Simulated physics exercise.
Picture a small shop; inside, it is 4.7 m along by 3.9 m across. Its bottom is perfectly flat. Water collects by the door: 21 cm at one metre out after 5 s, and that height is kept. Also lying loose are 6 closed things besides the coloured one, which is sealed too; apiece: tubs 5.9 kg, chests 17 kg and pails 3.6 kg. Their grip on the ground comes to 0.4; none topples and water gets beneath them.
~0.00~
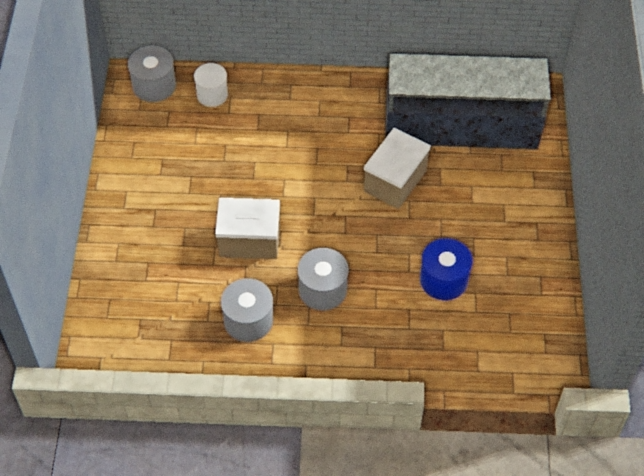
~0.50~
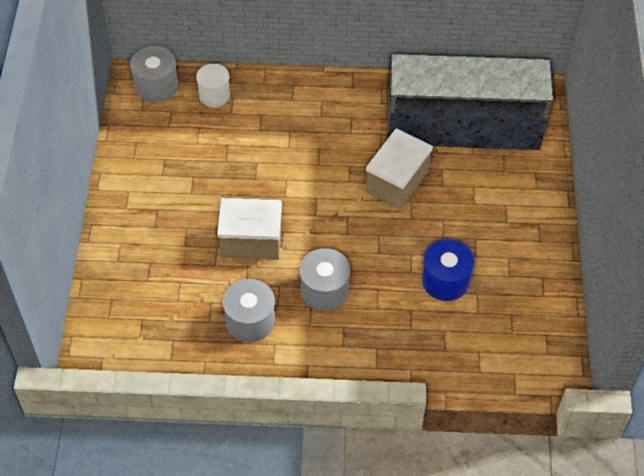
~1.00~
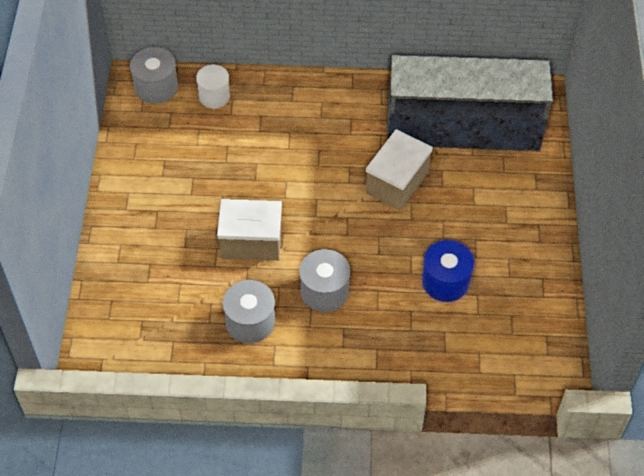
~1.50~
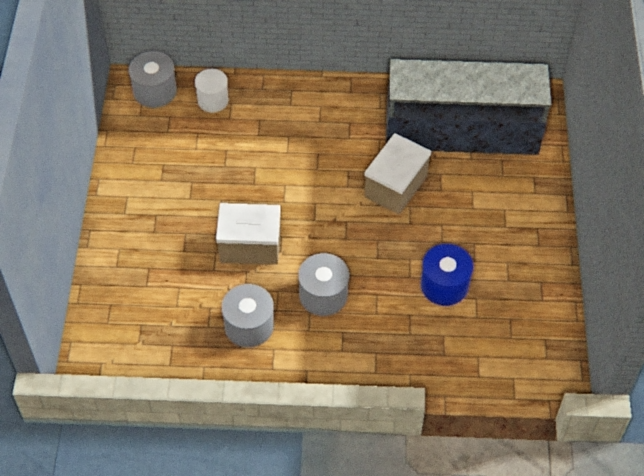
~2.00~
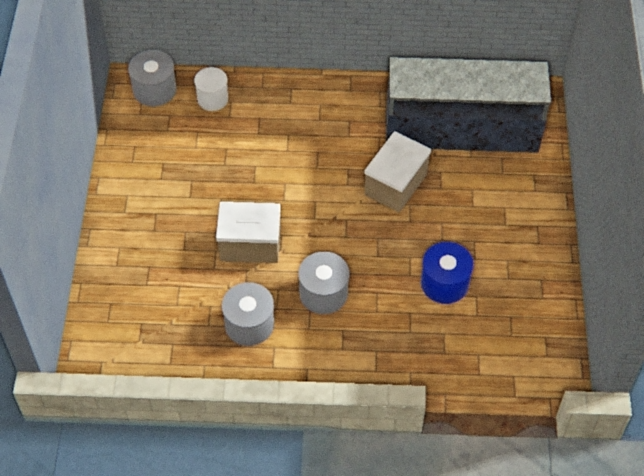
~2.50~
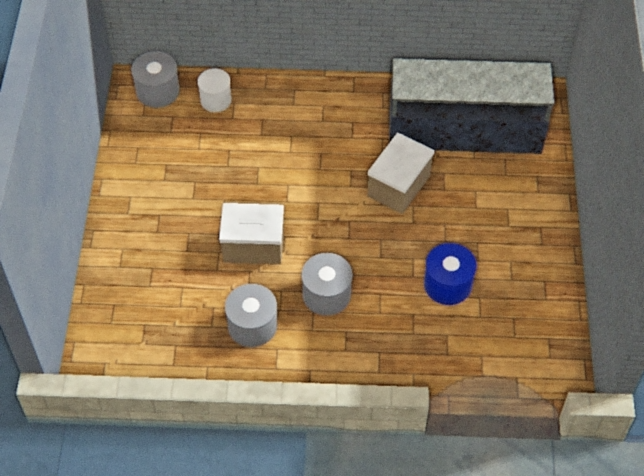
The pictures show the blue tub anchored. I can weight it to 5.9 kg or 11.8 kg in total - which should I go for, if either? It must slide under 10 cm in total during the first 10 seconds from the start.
Neither will work.
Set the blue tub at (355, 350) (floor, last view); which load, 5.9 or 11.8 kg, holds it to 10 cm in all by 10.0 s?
Well, any option works.
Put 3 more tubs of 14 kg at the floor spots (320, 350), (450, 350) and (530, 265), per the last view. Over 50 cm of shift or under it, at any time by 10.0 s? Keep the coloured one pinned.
Listed in turn, they go beneath the bar, over the bar, over the bar.
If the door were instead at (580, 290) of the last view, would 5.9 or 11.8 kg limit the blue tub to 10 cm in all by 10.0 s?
For that position, nothing offered succeeds.
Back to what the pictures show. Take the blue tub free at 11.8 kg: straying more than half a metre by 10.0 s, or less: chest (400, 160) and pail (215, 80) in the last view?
Object 1: Surpassed, object 2: Surpassed.
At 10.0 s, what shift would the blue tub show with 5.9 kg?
Around 200 centimetres out of place.
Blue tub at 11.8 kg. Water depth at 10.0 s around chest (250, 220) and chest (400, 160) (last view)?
Depth approx. 3 cm / 4 cm.
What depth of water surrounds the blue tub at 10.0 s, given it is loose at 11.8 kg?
About 9 cm.
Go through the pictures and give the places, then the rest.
The first picture shows the blue tub at (447, 259) rests on the ground; water covers 0.0 m2; 0 of 7 have shifted.
The second picture shows the blue tub at (449, 260) rests on the ground; water covers 0.0 m2; 0 of 7 have shifted.
The third picture shows the blue tub at (449, 261), on the bottom; 0.0 m2 under water; 0 of 7 have shifted.
The fourth picture shows the blue tub at (448, 265) rests on the ground; 0.0 m2 under water; 0 of 7 have shifted.
The fifth picture shows the blue tub at (448, 263), on the bottom; 0.0 m2 under water; 0 of 7 have shifted.
The sixth picture shows the blue tub at (451, 264), on the bottom; water covers 0.3 m2; 0 of 7 have shifted.
After 3.5 s the blue tub would be 0 cm from its start with 5.9 kg and 0 cm from its start with 11.8 kg; 1 cm of water round it then.
After 4.5 s the blue tub would be 36 cm from its start with 5.9 kg and 4 cm from its start with 11.8 kg; 4 cm of water round it then.
After 7.0 s the blue tub would be 131 cm from its start with 5.9 kg and 81 cm from its start with 11.8 kg; 8 cm of water round it then.
After 10.0 s the blue tub would be 198 cm from its start with 5.9 kg and 222 cm from its start with 11.8 kg; 9 cm of water round it then.
